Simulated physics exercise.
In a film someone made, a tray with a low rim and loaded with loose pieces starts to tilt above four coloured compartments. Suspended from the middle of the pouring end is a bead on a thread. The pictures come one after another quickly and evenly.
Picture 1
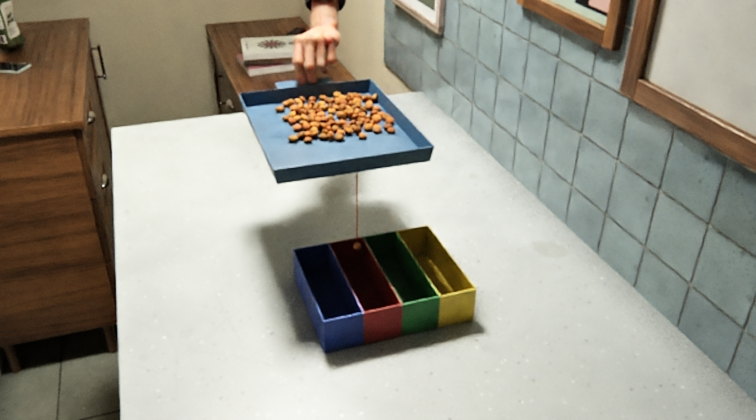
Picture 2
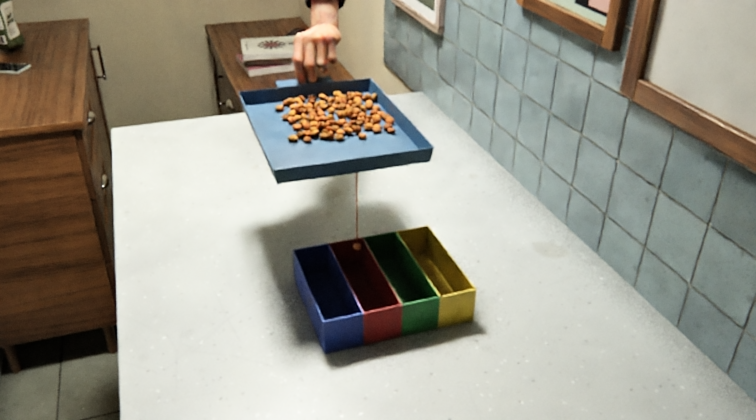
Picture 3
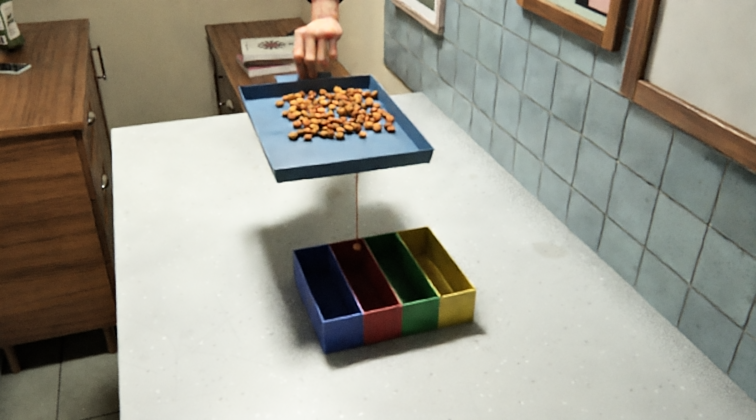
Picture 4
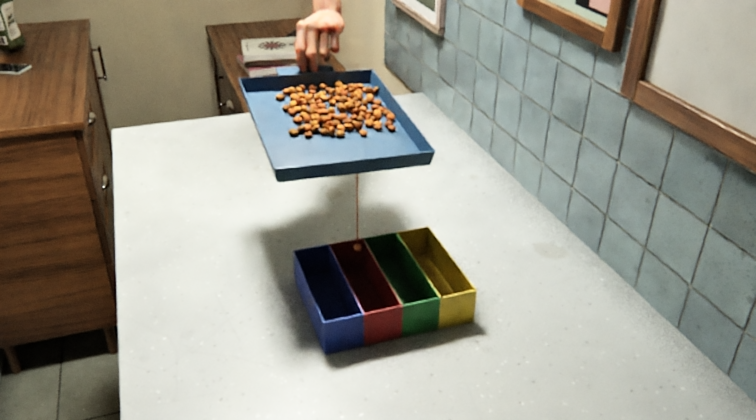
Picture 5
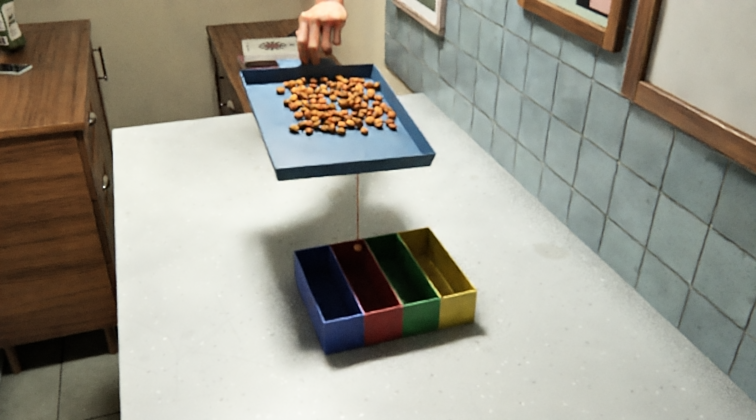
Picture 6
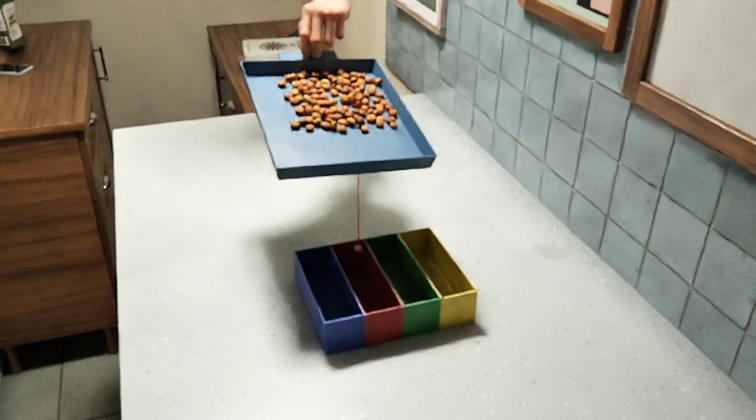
The clip opens on a hand holding a blue tray of small brown pieces level above a box with blue, red, green and yellow compartments, a thread hanging between them. The hand then raises the tray's far end slightly, tilting it gently toward the viewer, while the box stays still.
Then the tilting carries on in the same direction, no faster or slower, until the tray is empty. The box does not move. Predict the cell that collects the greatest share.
The yellow cell collects the greatest share.
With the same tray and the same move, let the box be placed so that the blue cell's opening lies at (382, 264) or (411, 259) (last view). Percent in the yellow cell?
Around 0 and around 0 per cent, in that order.
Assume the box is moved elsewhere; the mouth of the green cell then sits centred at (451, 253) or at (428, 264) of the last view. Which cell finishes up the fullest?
The first position gives that red cell, and the second gives that green cell.
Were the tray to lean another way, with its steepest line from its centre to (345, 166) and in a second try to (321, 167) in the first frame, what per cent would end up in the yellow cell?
Lab note: Try one about 10 %, try two about 0 %.
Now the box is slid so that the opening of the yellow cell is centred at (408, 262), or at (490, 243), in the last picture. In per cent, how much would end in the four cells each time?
Around 40 percent the first time, around 100 percent the second.
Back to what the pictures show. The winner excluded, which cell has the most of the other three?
The green cell.
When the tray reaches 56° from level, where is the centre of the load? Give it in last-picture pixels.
The load is centred near (399, 144).
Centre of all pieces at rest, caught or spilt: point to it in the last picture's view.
(428, 284).
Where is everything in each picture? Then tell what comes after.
In the first picture, corners of the pouring end at (276, 168) and (431, 146), level; middle of the load at (341, 114), bits of cat kibble; bead on its thread at (357, 246); blue cell at (344, 330); red cell at (383, 321); green cell at (420, 313); yellow cell at (457, 305).
In the second picture, corners of the pouring end at (276, 168) and (430, 146), level; middle of the load at (340, 113).
In the third picture, corners of the pouring end at (277, 167) and (431, 148), tipped barely, lowest at the right corner; middle of the load at (341, 111).
In the fourth picture, corners of the pouring end at (277, 167) and (432, 150), tipped a little, lowest at the right corner; middle of the load at (341, 106).
In the fifth picture, corners of the pouring end at (279, 166) and (433, 152), tipped a little, lowest at the right corner; middle of the load at (342, 102).
In the sixth picture, corners of the pouring end at (280, 165) and (434, 154), tipped a little, lowest at the right corner; middle of the load at (343, 98); blue cell at (345, 332); red cell at (384, 323); green cell at (422, 315); yellow cell at (458, 307).
Soon after the last picture, tray tipped steeply; nearly all on the tray; a stray few falling or outside the box.
A little later, tray tipped right over; about a third on the tray; about a third in the yellow cell; a small part in the green cell; a small part falling or outside the box.
Later still, tray tipped past a quarter turn; about two thirds in the yellow cell; about a quarter in the green cell; a stray few in the red cell; a stray few falling or outside the box.
At rest, tray tipped past a quarter turn; about two thirds in the yellow cell; about a quarter in the green cell; a stray few in the red cell; none in the blue cell; a stray few outside the box.
